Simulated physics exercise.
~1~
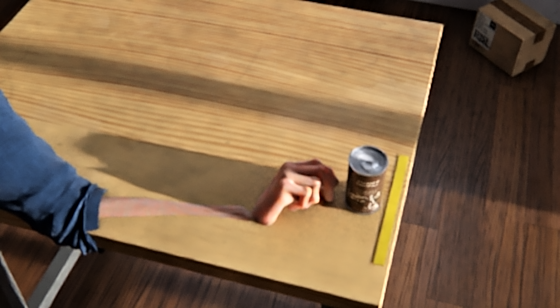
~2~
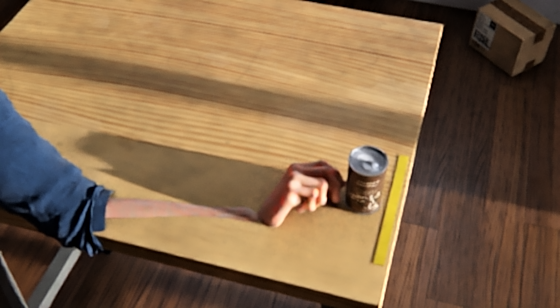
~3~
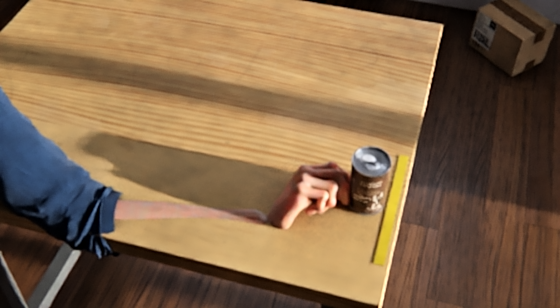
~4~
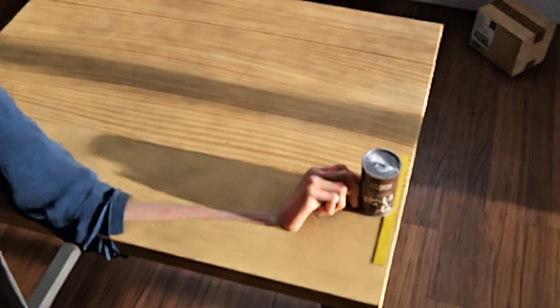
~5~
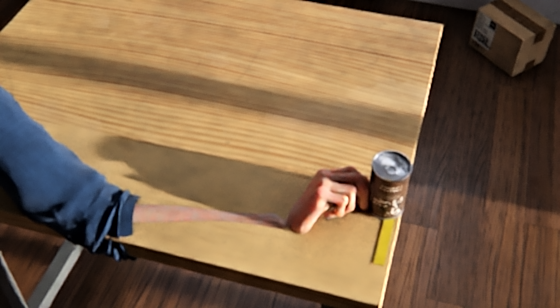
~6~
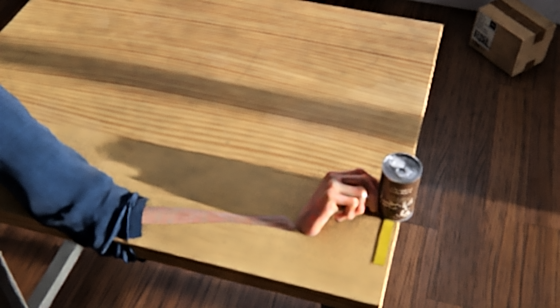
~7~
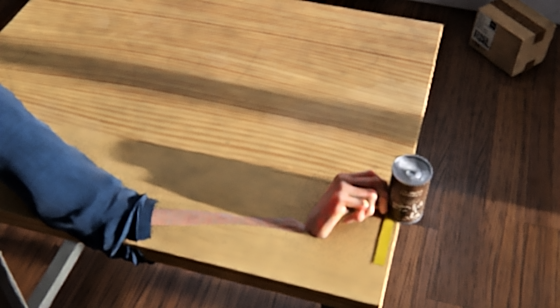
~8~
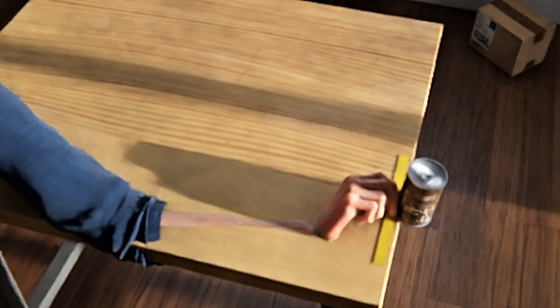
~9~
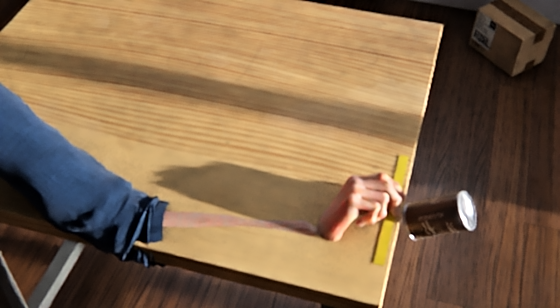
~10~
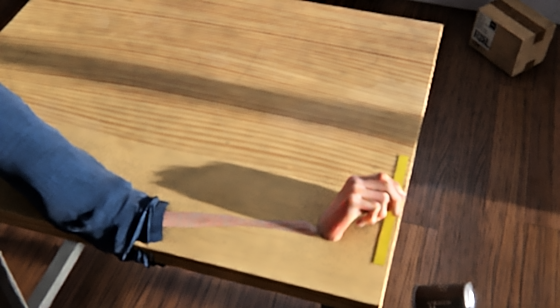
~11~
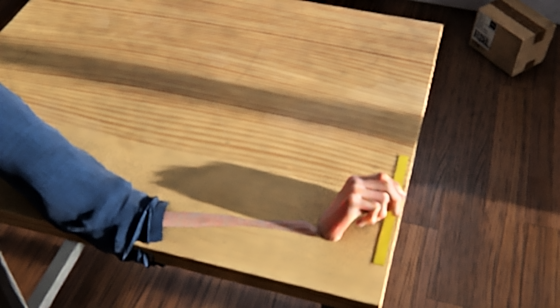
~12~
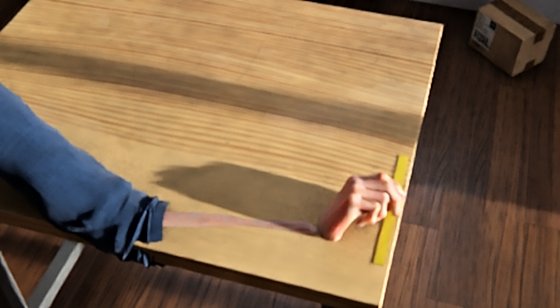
On a wooden table, a hand in a blue sleeve slowly pushed a brown tin to the right, across the yellow tape strip near the edge, until it tipped over the side and dropped out of sight, leaving the hand resting by the tape.
